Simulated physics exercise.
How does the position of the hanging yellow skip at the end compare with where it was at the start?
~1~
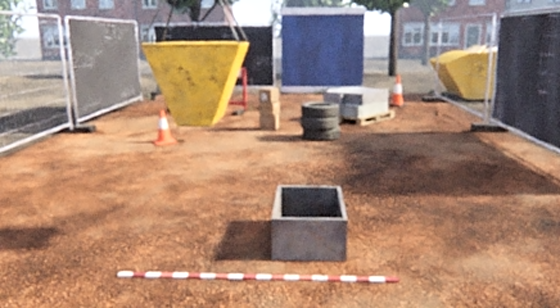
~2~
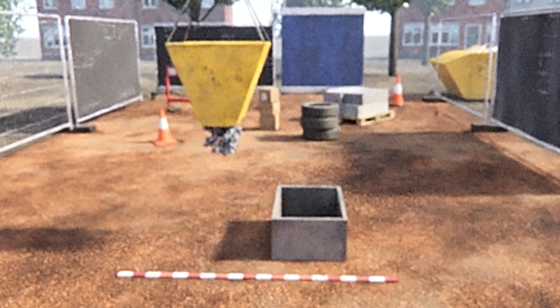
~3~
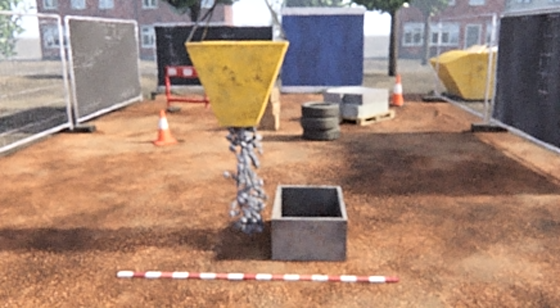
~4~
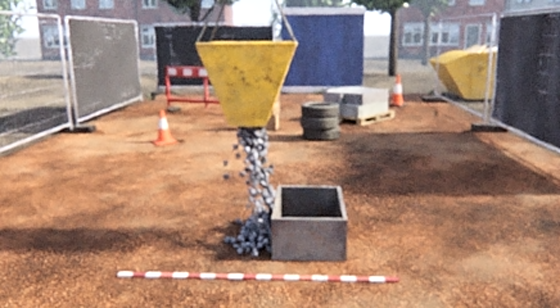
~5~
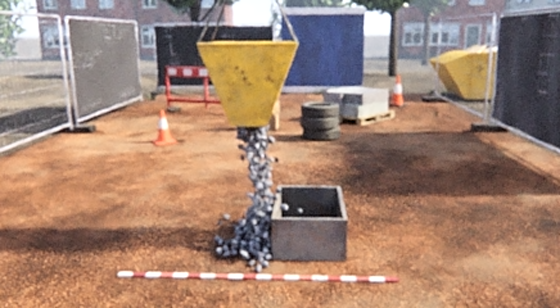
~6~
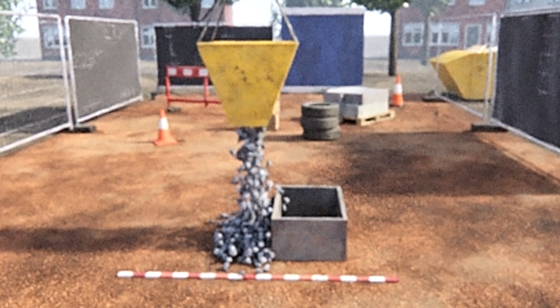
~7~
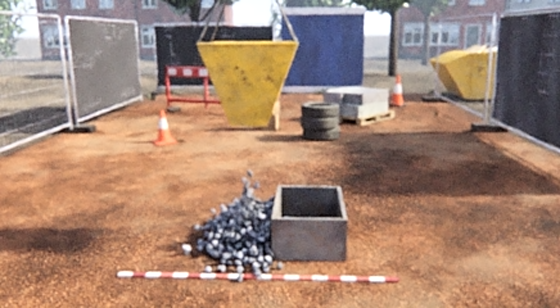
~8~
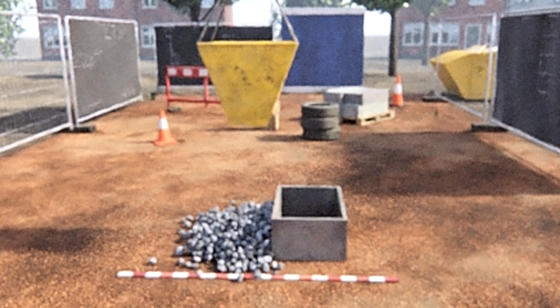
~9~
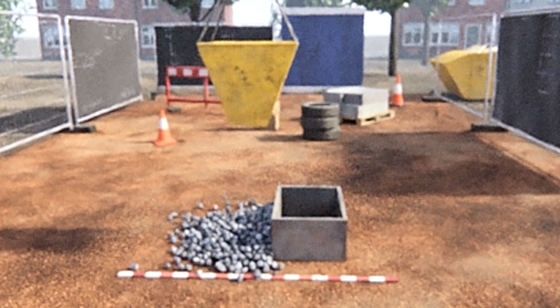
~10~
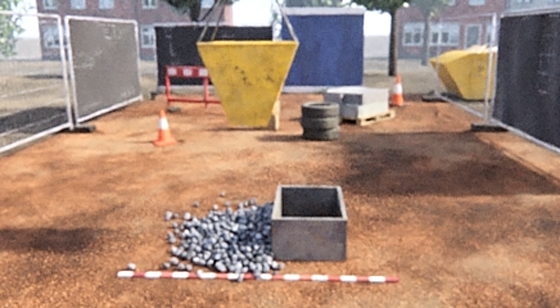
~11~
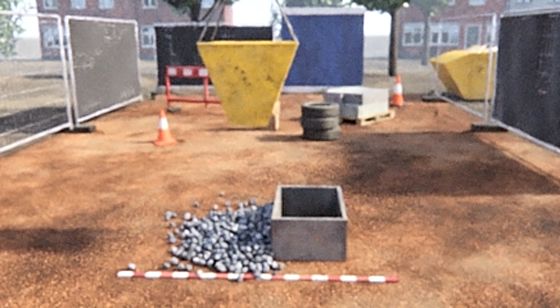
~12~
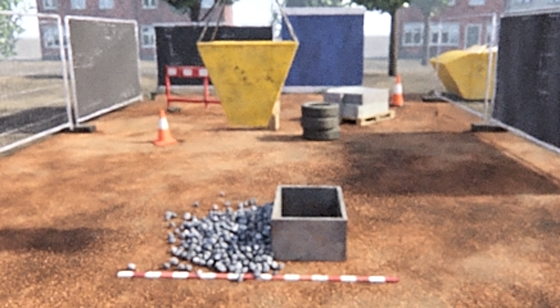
At the end the skip hangs farther to the right than it did at the start, at about the same height.
